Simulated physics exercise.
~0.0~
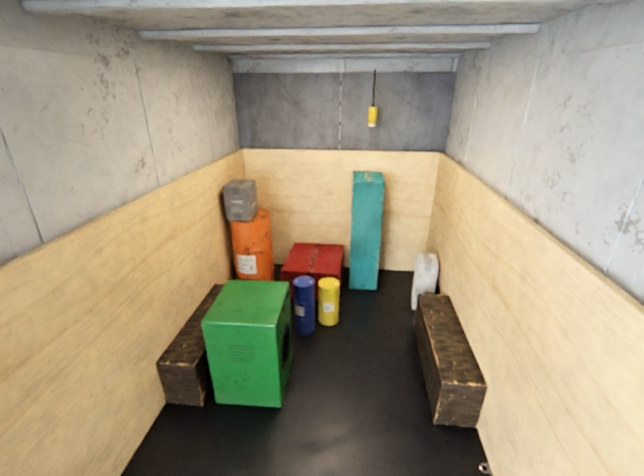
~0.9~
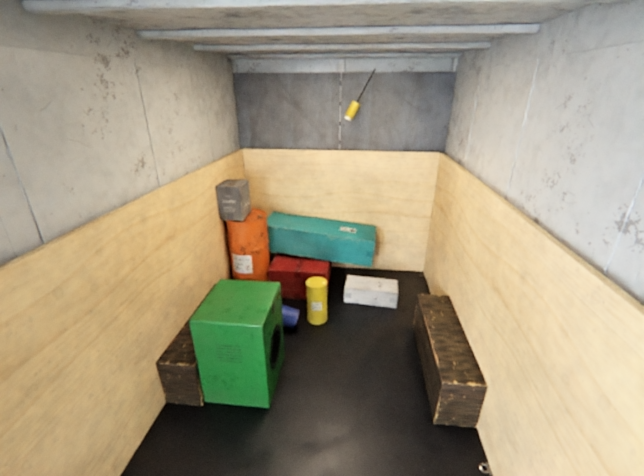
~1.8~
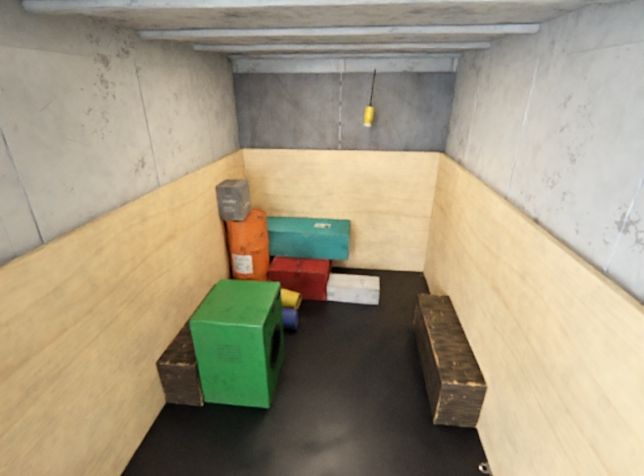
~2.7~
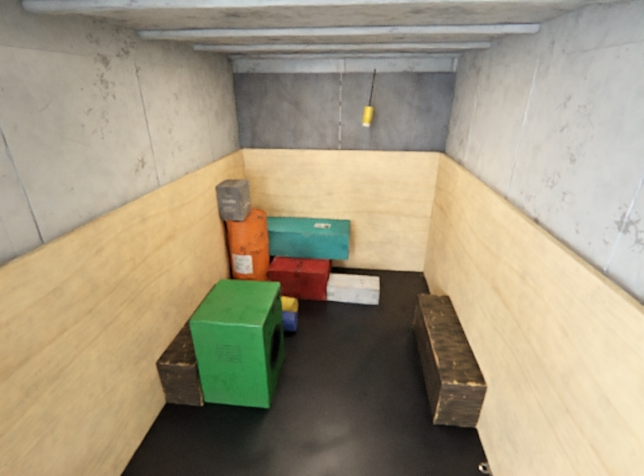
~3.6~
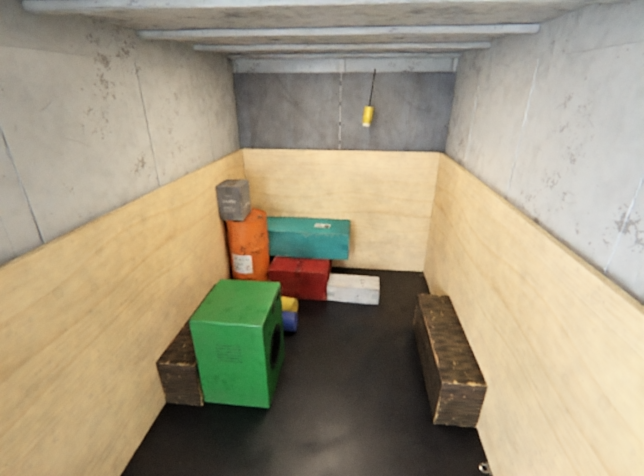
We see a load bay holding boxes, canisters and an orange drum as a hanging lamp swings; the turquoise box, white box and blue canister topple and shift left, then the yellow canister falls too, and all four end lying on the floor or against other items.
